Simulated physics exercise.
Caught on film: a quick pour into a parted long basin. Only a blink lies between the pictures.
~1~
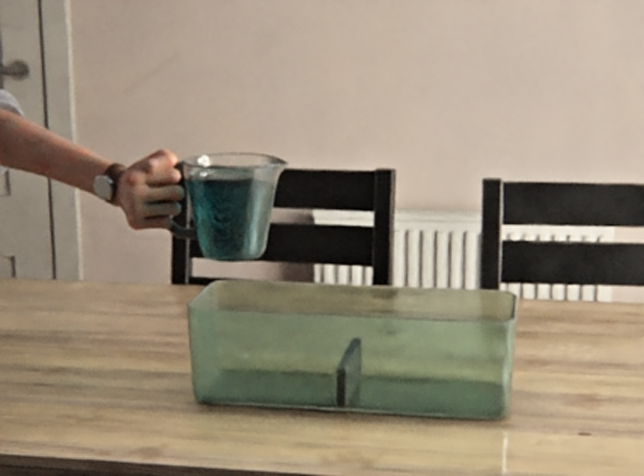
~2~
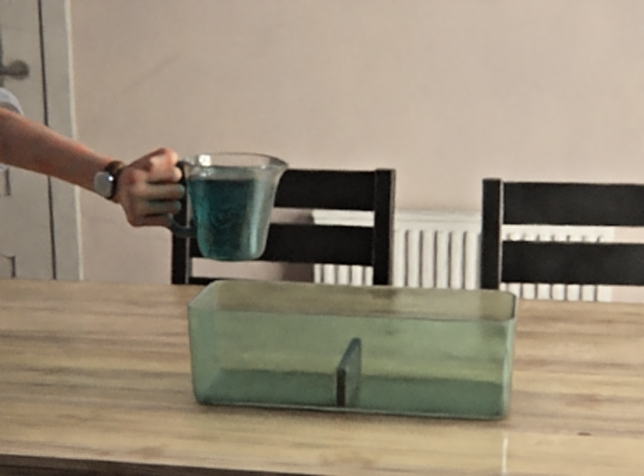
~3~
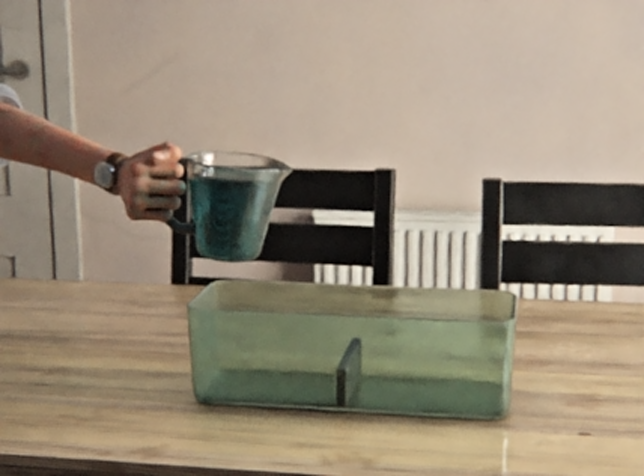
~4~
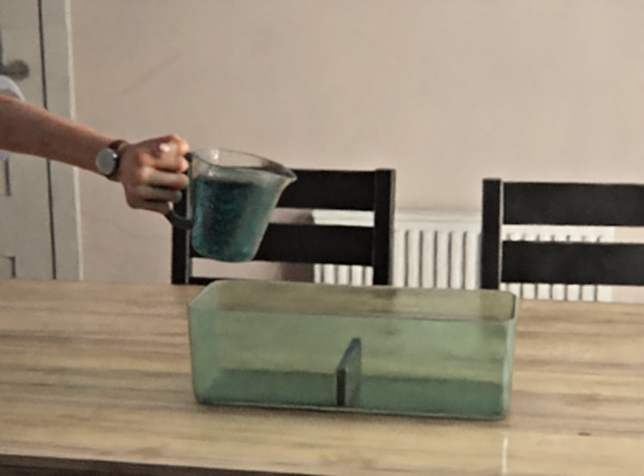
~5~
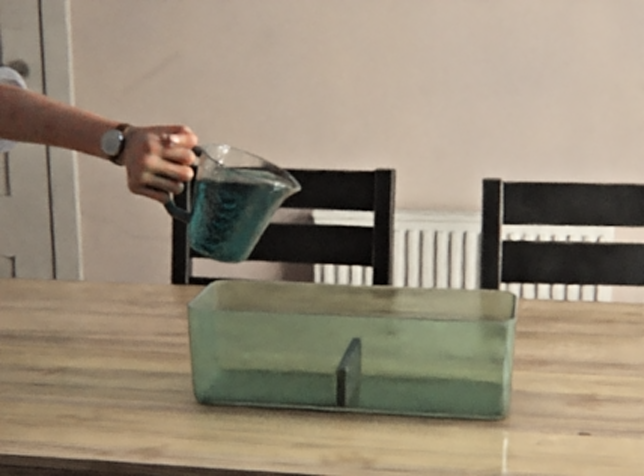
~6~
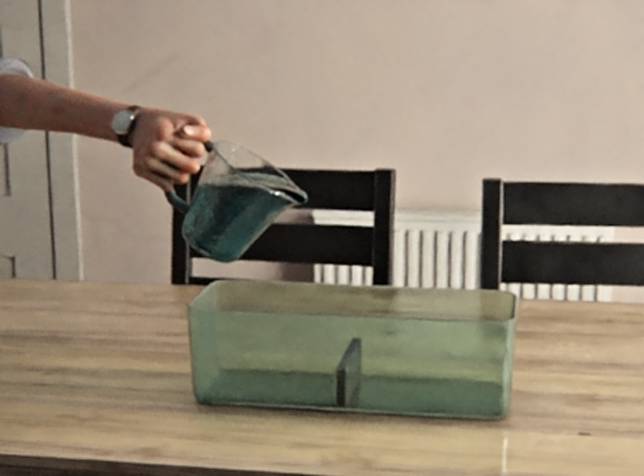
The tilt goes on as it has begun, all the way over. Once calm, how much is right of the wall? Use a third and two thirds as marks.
In the end less than a third is right of the wall.
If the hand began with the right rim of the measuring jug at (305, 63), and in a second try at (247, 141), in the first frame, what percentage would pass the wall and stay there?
First some 85, then 5 per cent.
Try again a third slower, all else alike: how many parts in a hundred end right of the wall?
Roughly 30 in a hundred.
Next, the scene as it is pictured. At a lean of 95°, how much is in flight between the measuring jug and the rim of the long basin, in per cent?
Near 20 %.
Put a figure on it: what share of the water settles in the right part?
Roughly 25 in a hundred.
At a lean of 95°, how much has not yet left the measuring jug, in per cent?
Roughly 45 in a hundred.
A moment on, the measuring jug is tipped on its side and 43 per cent is still to pour, 19 is left of the wall and 17 right of it.
Next, the measuring jug is tipped right over and 3 per cent is still to pour, 73 is left of the wall and 20 right of it.
Then the measuring jug is tipped right over and 0 per cent is still to pour, 76 is left of the wall and 22 right of it.
Later the measuring jug is tipped right over and 0 per cent is still to pour, 76 is left of the wall and 23 right of it.
At rest 76 per cent lies left of the wall, 23 right of it and 1 outside.
